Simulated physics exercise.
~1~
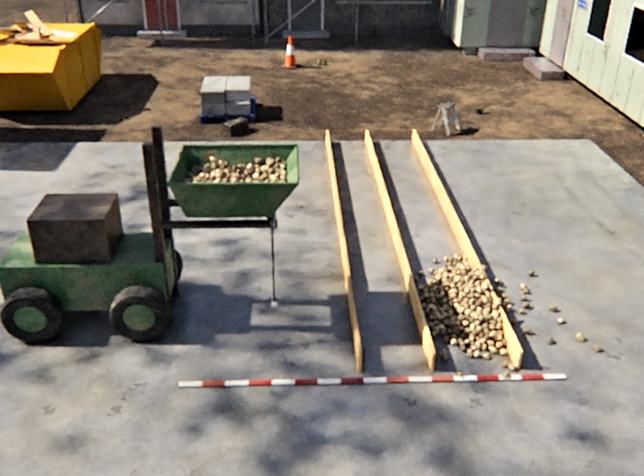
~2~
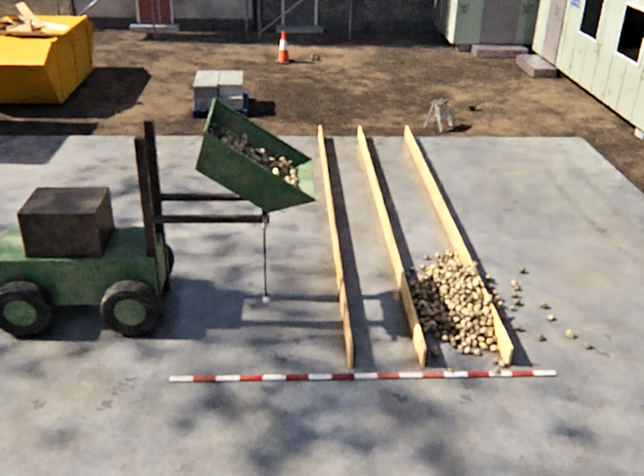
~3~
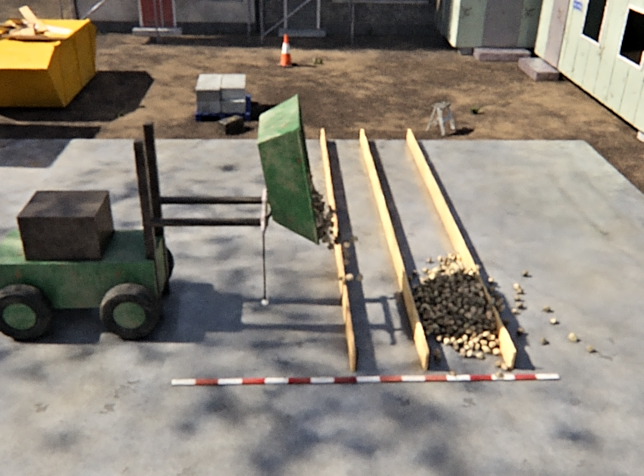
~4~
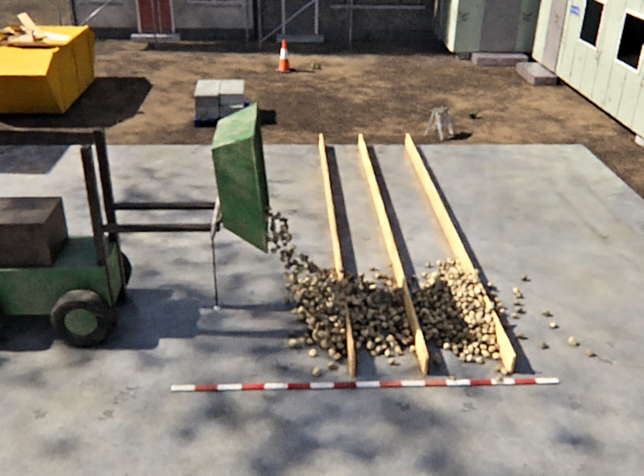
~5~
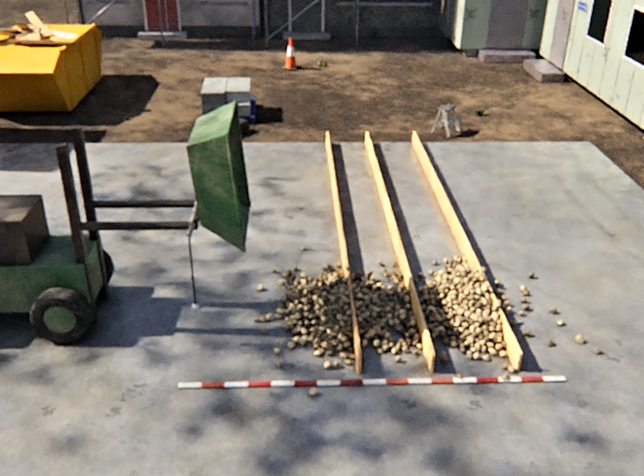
At first, a green fork truck on the left holds up a skip of pale stones, while an earlier heap lies between the middle and right of three wooden planks, with a few stones scattered beyond. The skip tips toward the planks, steeper and steeper, until its stones begin to slide over the lip. The truck then backs away to the left as the stones pour out across the concrete and around the left plank. At the end, the skip hangs steeply tilted and empty, and the new stones lie left of the planks and in the left bay, beside the earlier heap.
